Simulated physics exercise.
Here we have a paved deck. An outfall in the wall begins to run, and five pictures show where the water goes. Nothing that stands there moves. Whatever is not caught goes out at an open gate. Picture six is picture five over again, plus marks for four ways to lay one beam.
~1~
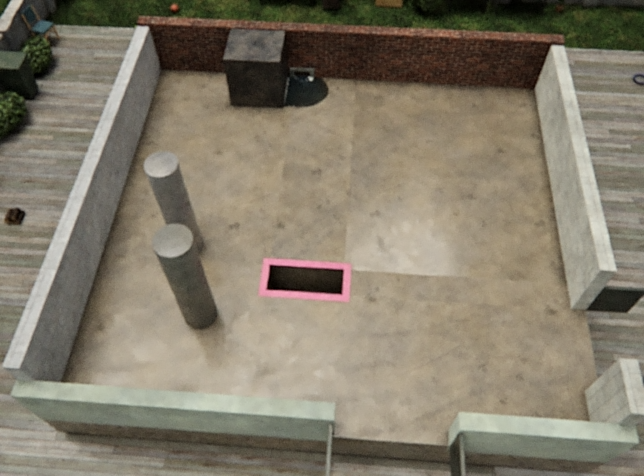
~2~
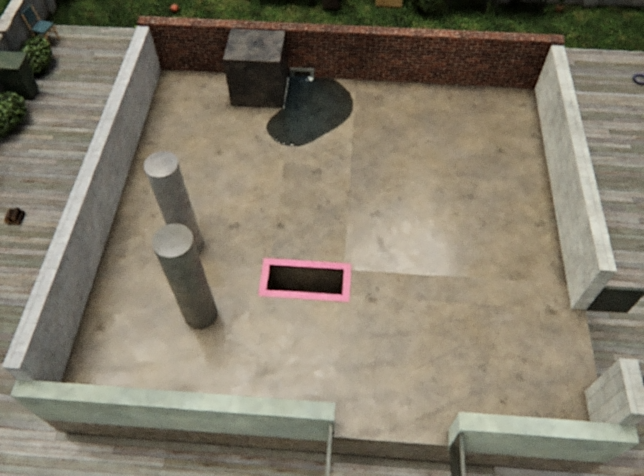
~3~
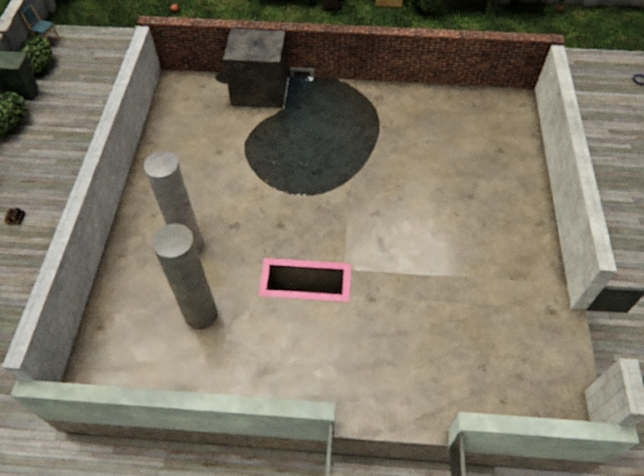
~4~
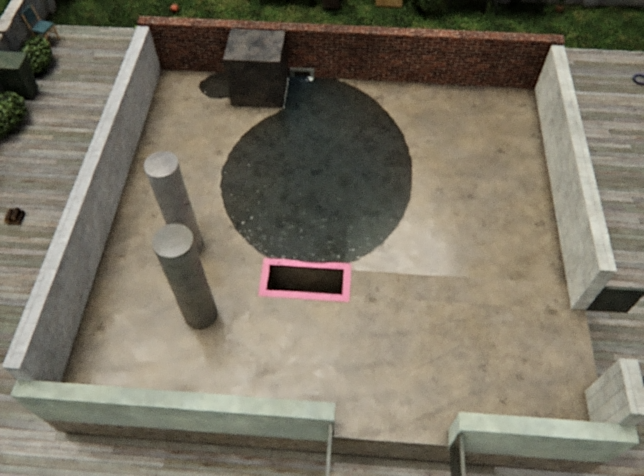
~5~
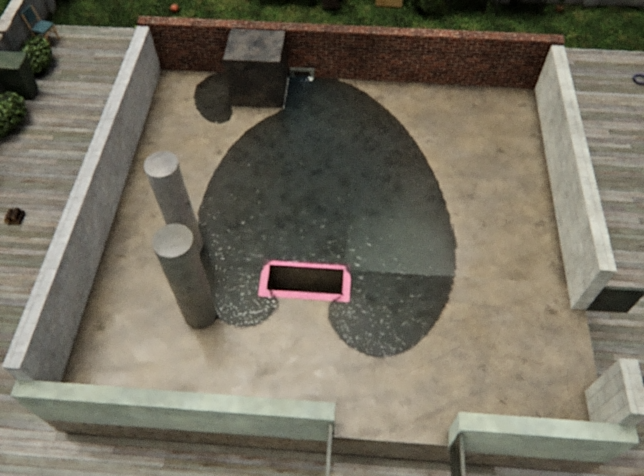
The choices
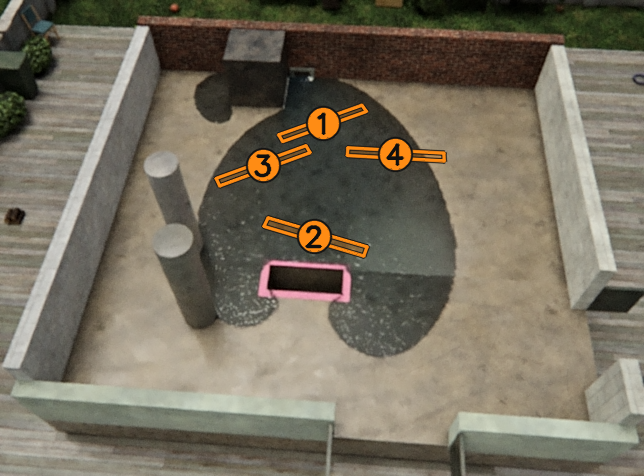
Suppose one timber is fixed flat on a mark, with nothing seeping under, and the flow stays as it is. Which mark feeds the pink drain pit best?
4.
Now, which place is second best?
Here it is place 3.
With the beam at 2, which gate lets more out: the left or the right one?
The left gate.
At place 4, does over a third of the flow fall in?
Yes, it does.
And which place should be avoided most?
That is place 2.
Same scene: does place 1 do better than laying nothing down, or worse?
Worse.
In orange, 1 from (280, 138) to (364, 108); 2 from (266, 222) to (365, 251); 3 from (217, 182) to (308, 149); 4 from (347, 151) to (444, 157).
Choosing 1, about 13 % of the stream goes into the pink drain pit, about 78 % out by the gates.
Choosing 2, about 4 % of the stream goes into the pink drain pit, about 90 % out by the gates.
Choosing 3, about 24 % of the stream goes into the pink drain pit, about 70 % out by the gates.
Choosing 4, about 44 % of the stream goes into the pink drain pit, about 48 % out by the gates.
